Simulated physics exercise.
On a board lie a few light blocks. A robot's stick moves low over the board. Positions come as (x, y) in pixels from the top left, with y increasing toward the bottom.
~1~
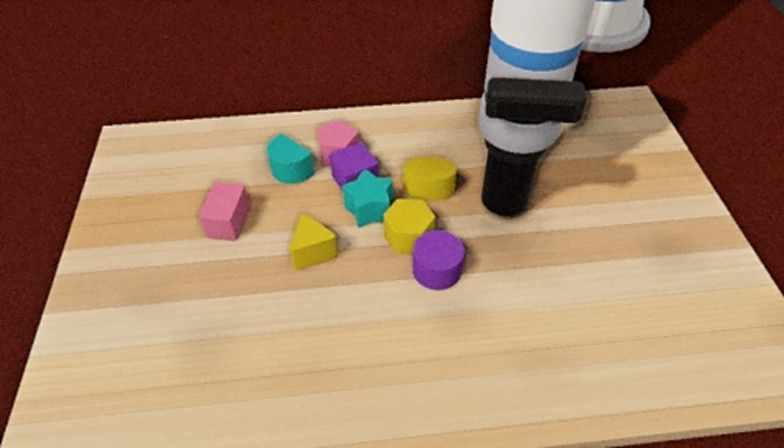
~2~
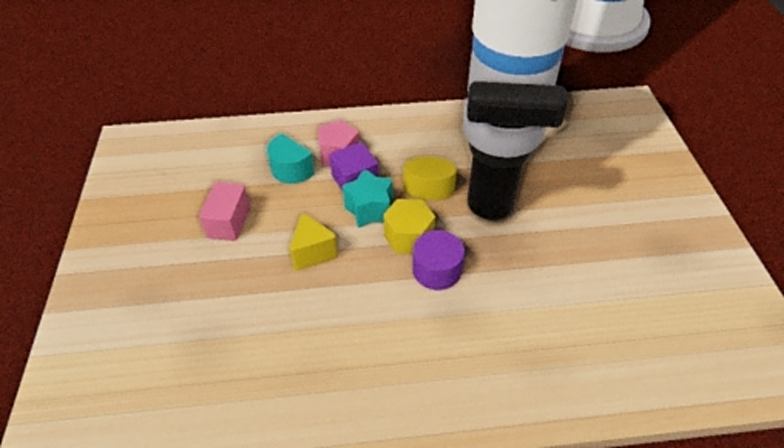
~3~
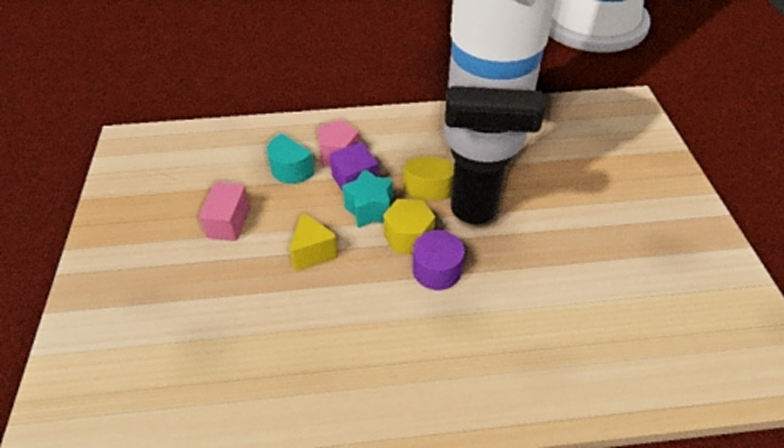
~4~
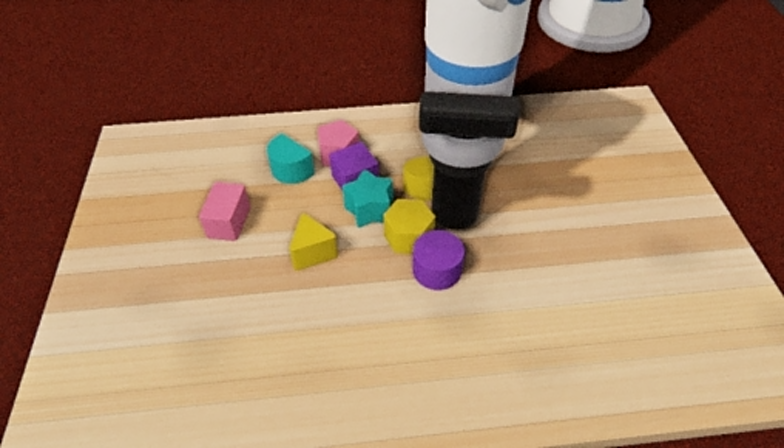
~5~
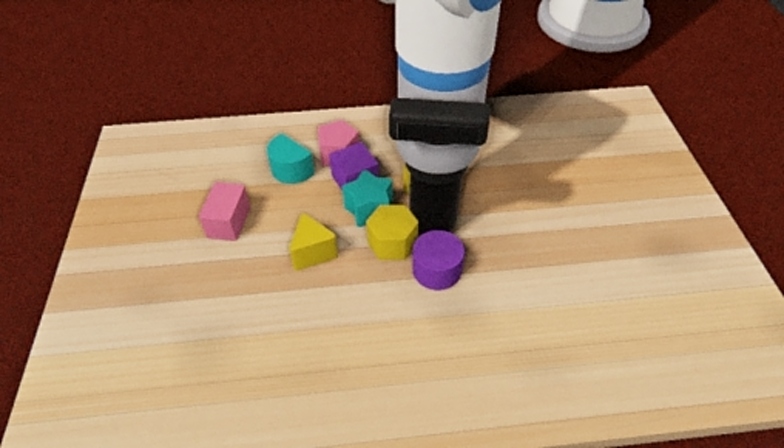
A robot arm's black stick moves over a striped wooden board on a dark red surface, seen from above at an angle by a still camera. Pink, turquoise, purple and yellow blocks lie clustered left of the stick, with a pink block and yellow triangle farther left. The stick glides left, passing before a yellow round block, then nudges the yellow hexagon slightly left.
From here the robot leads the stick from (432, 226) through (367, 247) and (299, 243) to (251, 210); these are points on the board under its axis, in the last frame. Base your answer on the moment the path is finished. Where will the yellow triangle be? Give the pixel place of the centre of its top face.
It should be at about (244, 238).
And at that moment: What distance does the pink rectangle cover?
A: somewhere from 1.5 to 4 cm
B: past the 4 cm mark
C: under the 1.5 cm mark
A
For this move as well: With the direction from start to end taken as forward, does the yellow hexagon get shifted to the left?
Yes.
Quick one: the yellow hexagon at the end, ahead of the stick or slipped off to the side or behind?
It lies beside or behind the stick.
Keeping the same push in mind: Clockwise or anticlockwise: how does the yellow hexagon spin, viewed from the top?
Viewed from overhead, the yellow hexagon winds up turned anticlockwise.
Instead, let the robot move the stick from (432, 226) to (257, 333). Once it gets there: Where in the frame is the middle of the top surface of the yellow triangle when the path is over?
About (281, 237).
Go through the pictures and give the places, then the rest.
In the first frame, tip of the stick (504, 199), middles of tops, pink rectangle (222, 200), yellow triangle (309, 232), turquoise star-shaped block (369, 188), yellow hexagon (409, 215).
In the second frame, stick (490, 203), nothing pushed.
In the third frame, stick (474, 207), nothing pushed.
In the fourth frame, stick (455, 212), nothing pushed.
In the fifth frame, stick (433, 218), pink rectangle (222, 200), yellow triangle (309, 232), turquoise star-shaped block (369, 188), yellow hexagon (392, 221).
On the path given first. One third of the way, stick (364, 240); yellow triangle (288, 238), turned 65° clockwise; turquoise star-shaped block (353, 190), turned 45° clockwise; yellow hexagon (323, 251), turned 15° anticlockwise.
Two thirds of the way, stick (296, 234); yellow triangle (250, 241), turned 45° clockwise; turquoise star-shaped block (352, 190), turned 50° clockwise; yellow hexagon (293, 268), turned 40° anticlockwise.
At the end, stick (248, 201); pink rectangle (203, 196), turned 35° anticlockwise; yellow triangle (244, 238), turned 15° clockwise; turquoise star-shaped block (352, 190), turned 50° clockwise; yellow hexagon (293, 268), turned 40° anticlockwise.
